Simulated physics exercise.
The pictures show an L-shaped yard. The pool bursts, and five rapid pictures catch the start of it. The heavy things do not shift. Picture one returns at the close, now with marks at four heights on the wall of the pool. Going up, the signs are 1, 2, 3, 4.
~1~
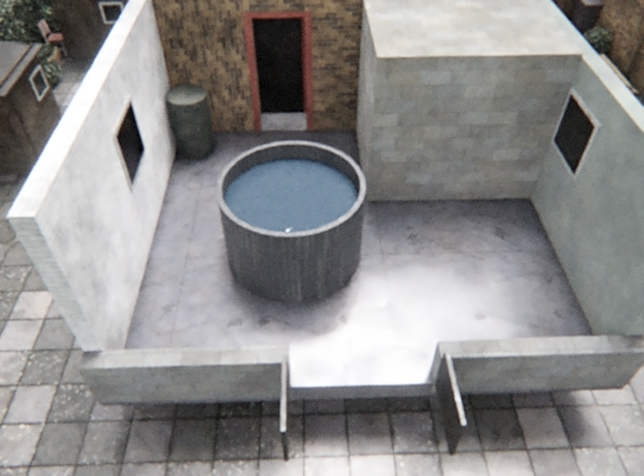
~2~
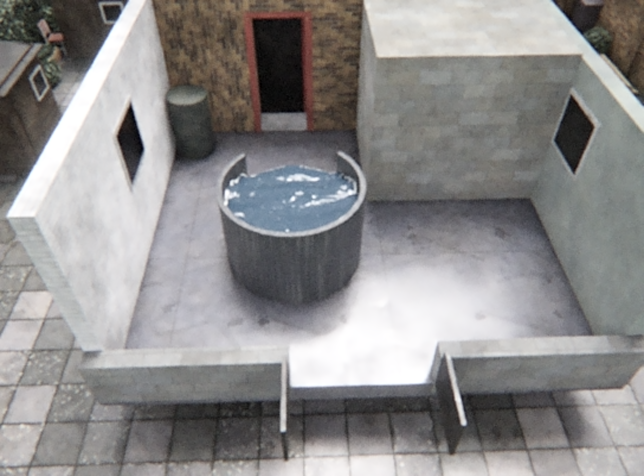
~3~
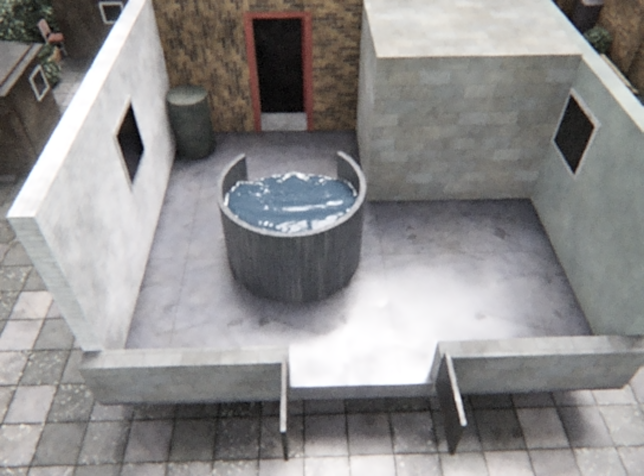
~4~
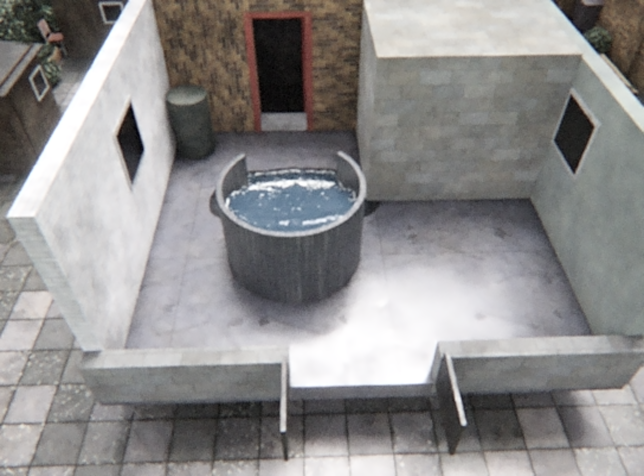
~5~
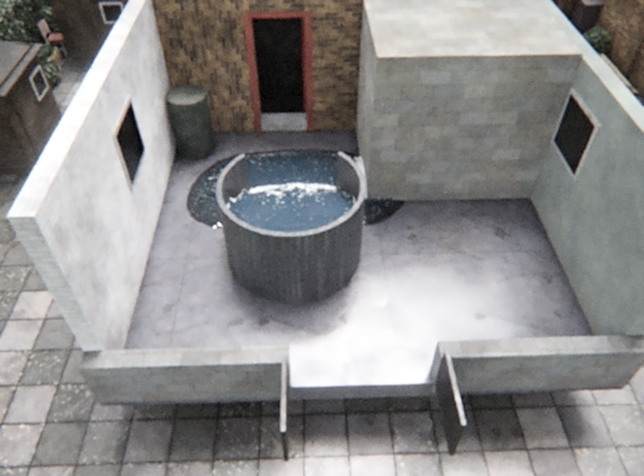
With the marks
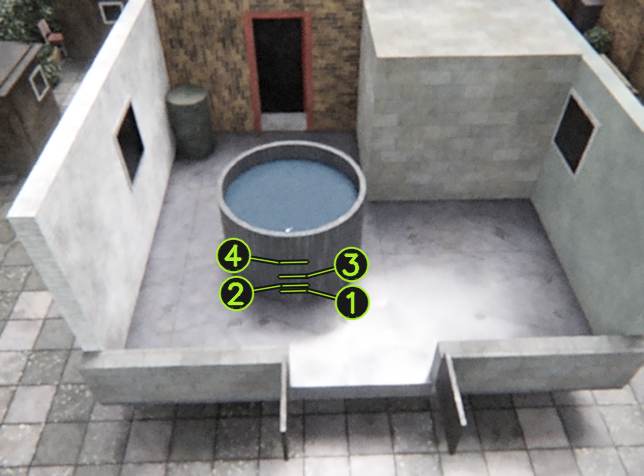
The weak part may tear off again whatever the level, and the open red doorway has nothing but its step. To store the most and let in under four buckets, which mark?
Take 3.
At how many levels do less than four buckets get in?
Three.
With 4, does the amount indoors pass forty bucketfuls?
No.
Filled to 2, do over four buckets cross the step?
No, not at all.
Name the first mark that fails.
Here it is mark 4.
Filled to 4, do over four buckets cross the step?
Yes, that goes wrong.
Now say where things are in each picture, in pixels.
The first frame shows water in the pool at rest, its middle at (292, 198); foot of the red doorway at (284, 131); open gate at (364, 340).
In the second frame, water covers 2 % of the ground, its front hidden from here.
In the third frame, water covers 5 % of the ground, its front hidden from here.
In the fourth frame, 11 % of the ground under water, visible out to (369, 202).
In the fifth frame, 21 % of the ground under water, visible out to (390, 202).
In lime, 1 at (294, 291); 2 at (294, 285); 3 at (293, 276); 4 at (292, 262); from the bottom up 1, 2, 3, 4.
With 1, nothing gets over.
With 2, nothing gets over.
With 3, a bucket or two gets in.
With 4, about 12 bucketfuls get in.
